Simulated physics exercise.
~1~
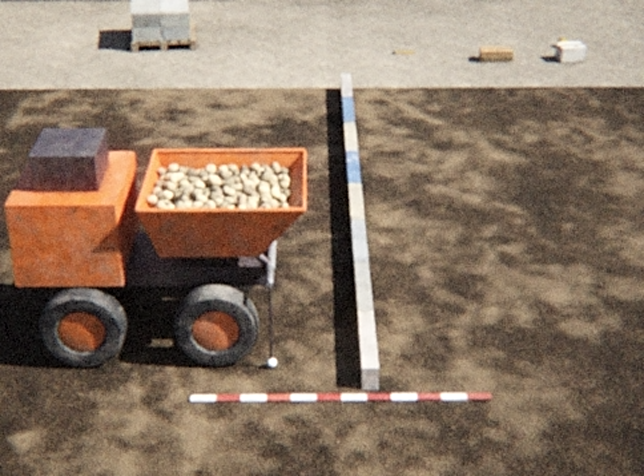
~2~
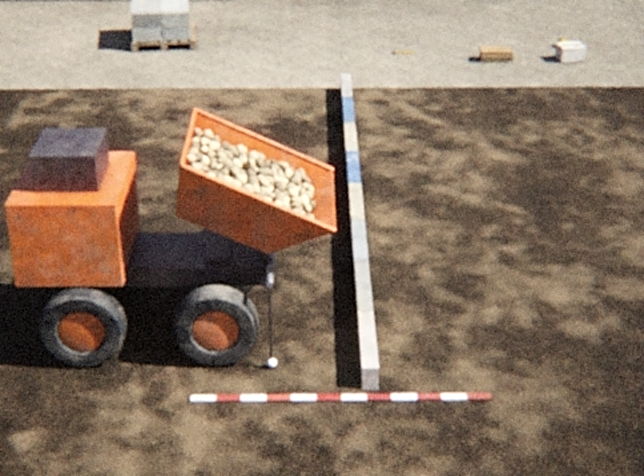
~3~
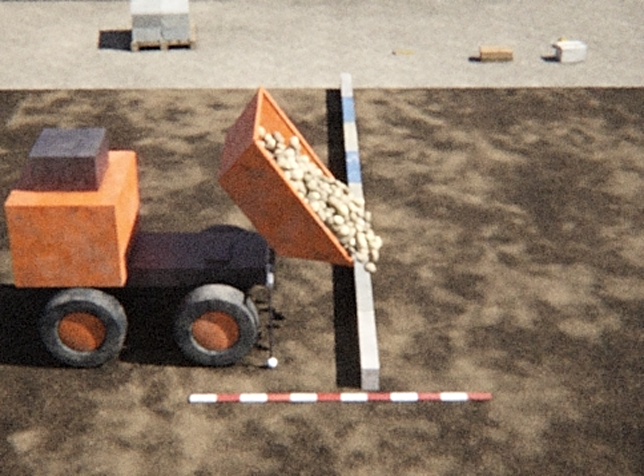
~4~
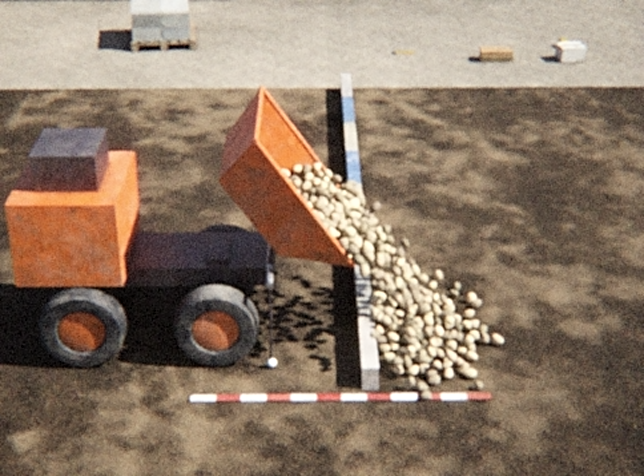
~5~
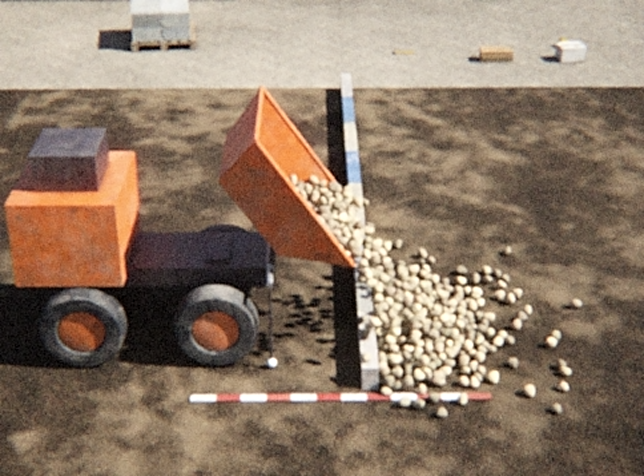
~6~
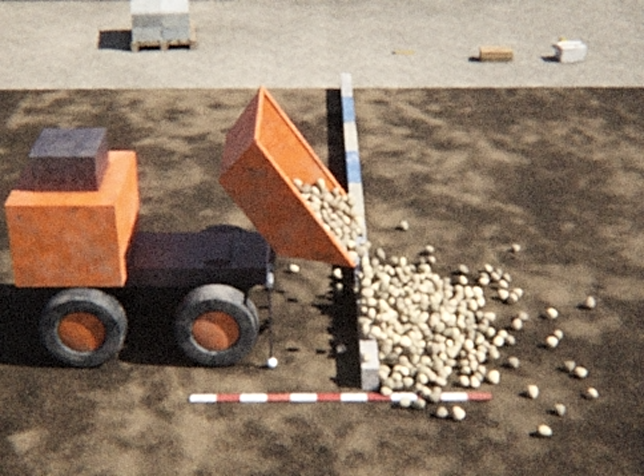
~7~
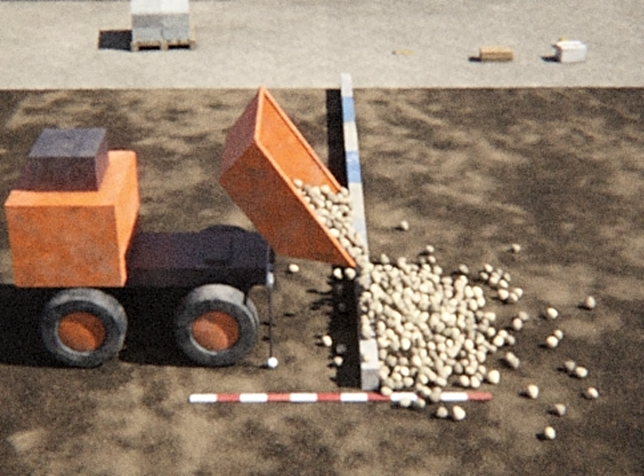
The orange skip of a small dumper tips steeply to the right, and its load of pale, rounded stones slides out over a fixed kerb. Most settle in a spread heap beyond it, with a few on the near side and some still in the raised skip.
